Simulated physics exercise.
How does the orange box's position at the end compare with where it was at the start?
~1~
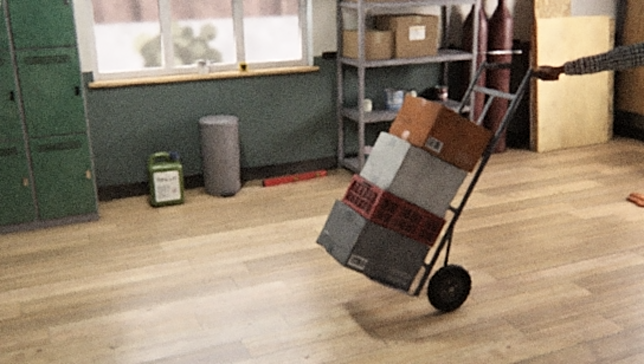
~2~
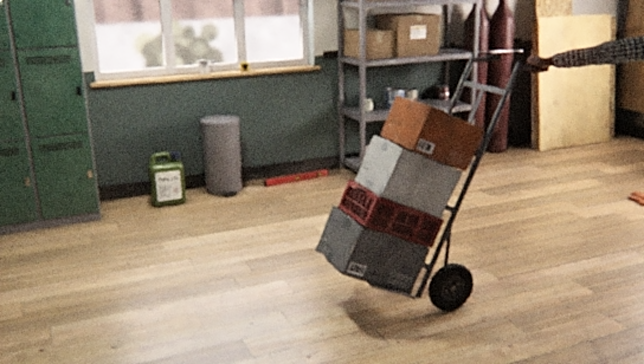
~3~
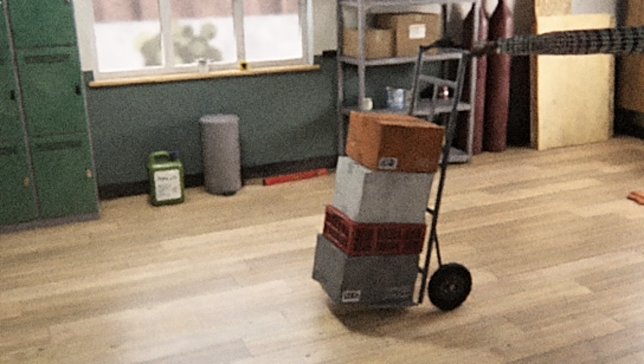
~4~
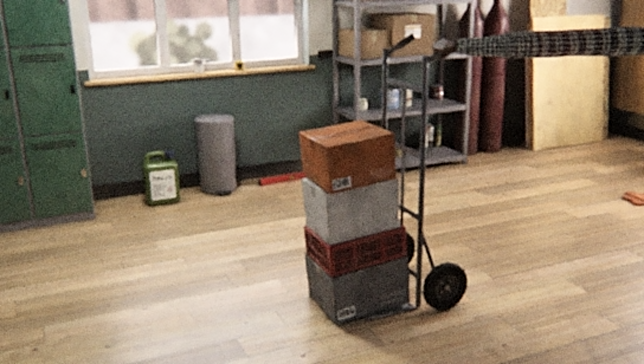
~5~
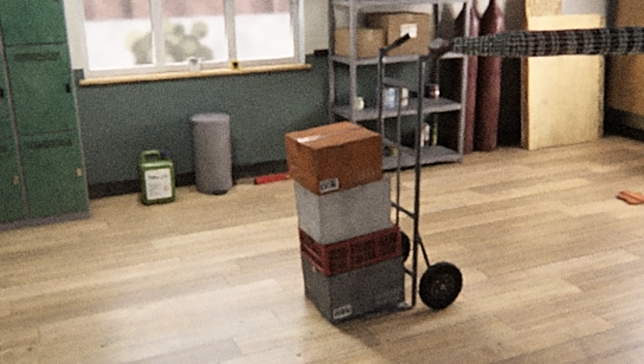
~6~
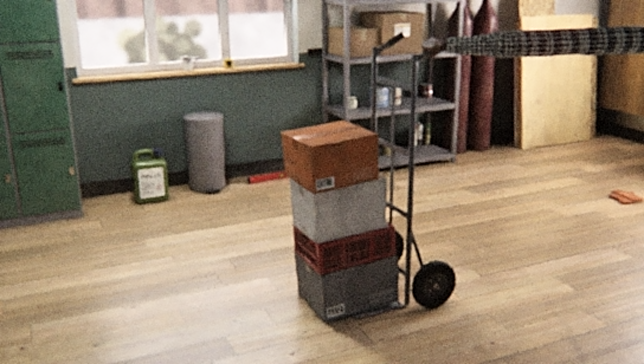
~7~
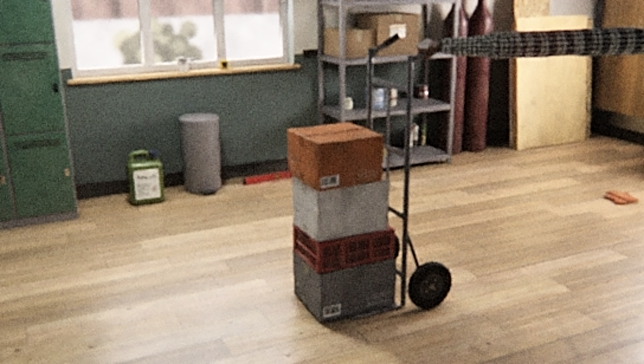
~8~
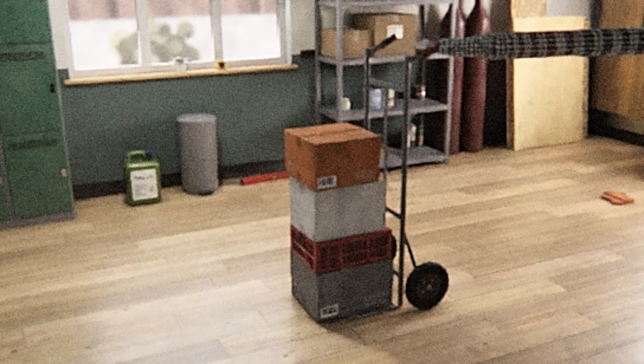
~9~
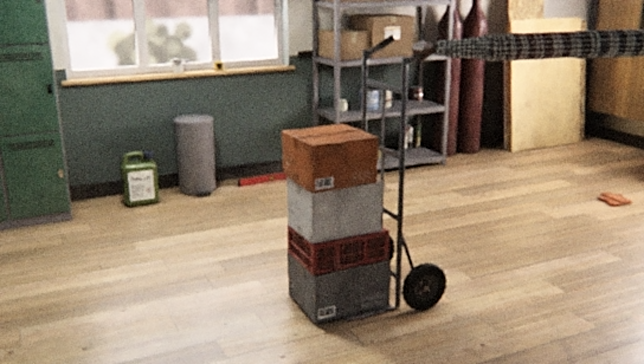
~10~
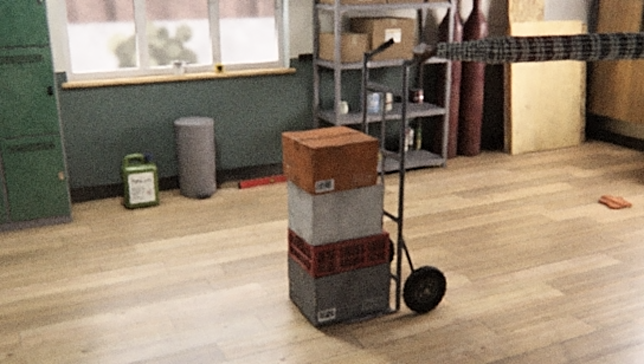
At the start it was tilted back with the leaning hand truck, farther right and a little higher in view. By the end it sat level on top of the upright stack, farther left and slightly lower.
